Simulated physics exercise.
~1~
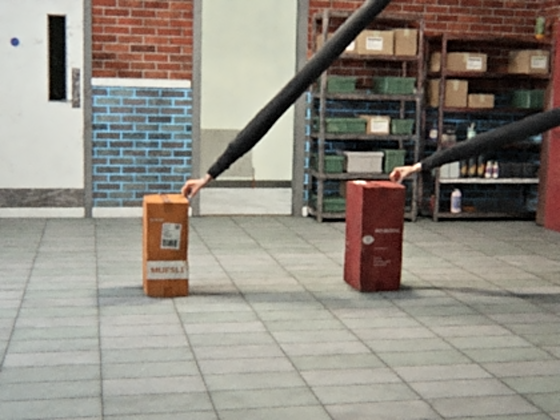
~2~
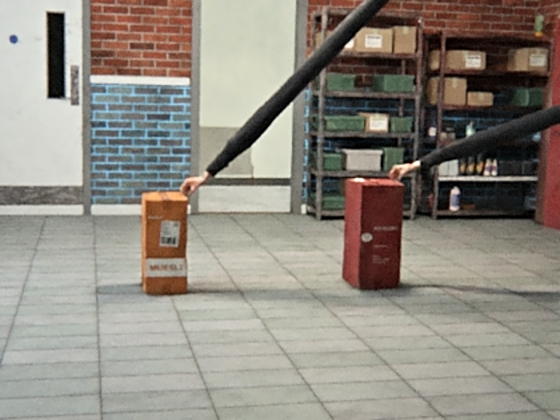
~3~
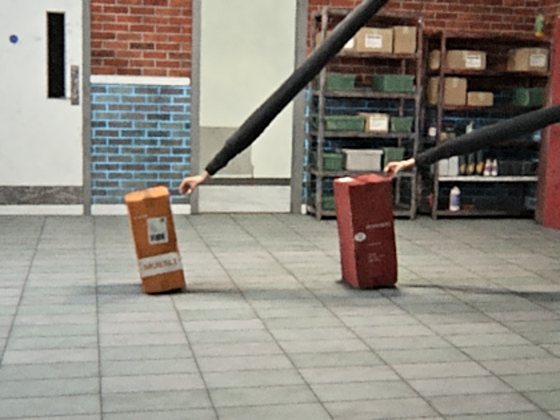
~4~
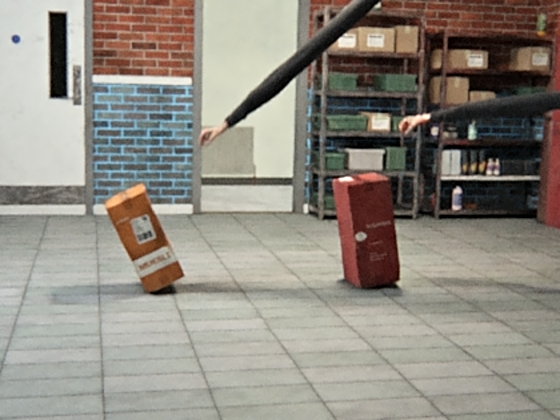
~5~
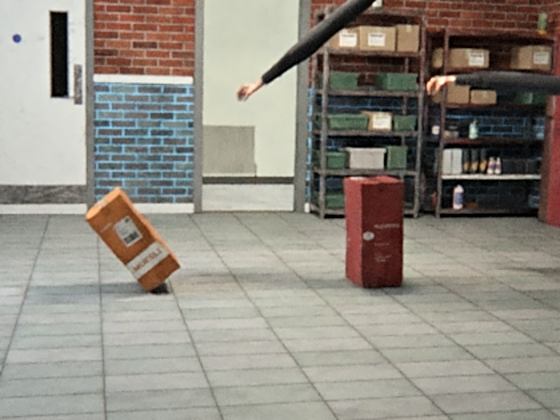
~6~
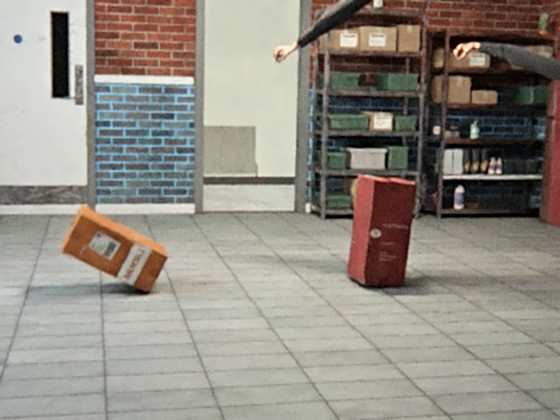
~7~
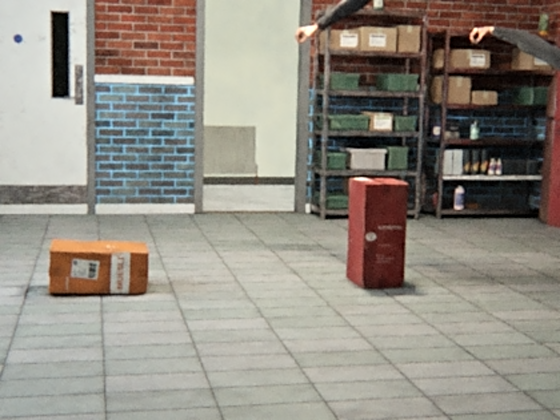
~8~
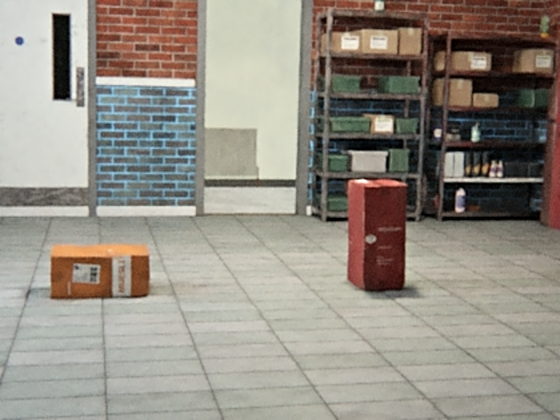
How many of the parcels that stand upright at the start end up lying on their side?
One of the two parcels, the orange one, ends up lying on its side.
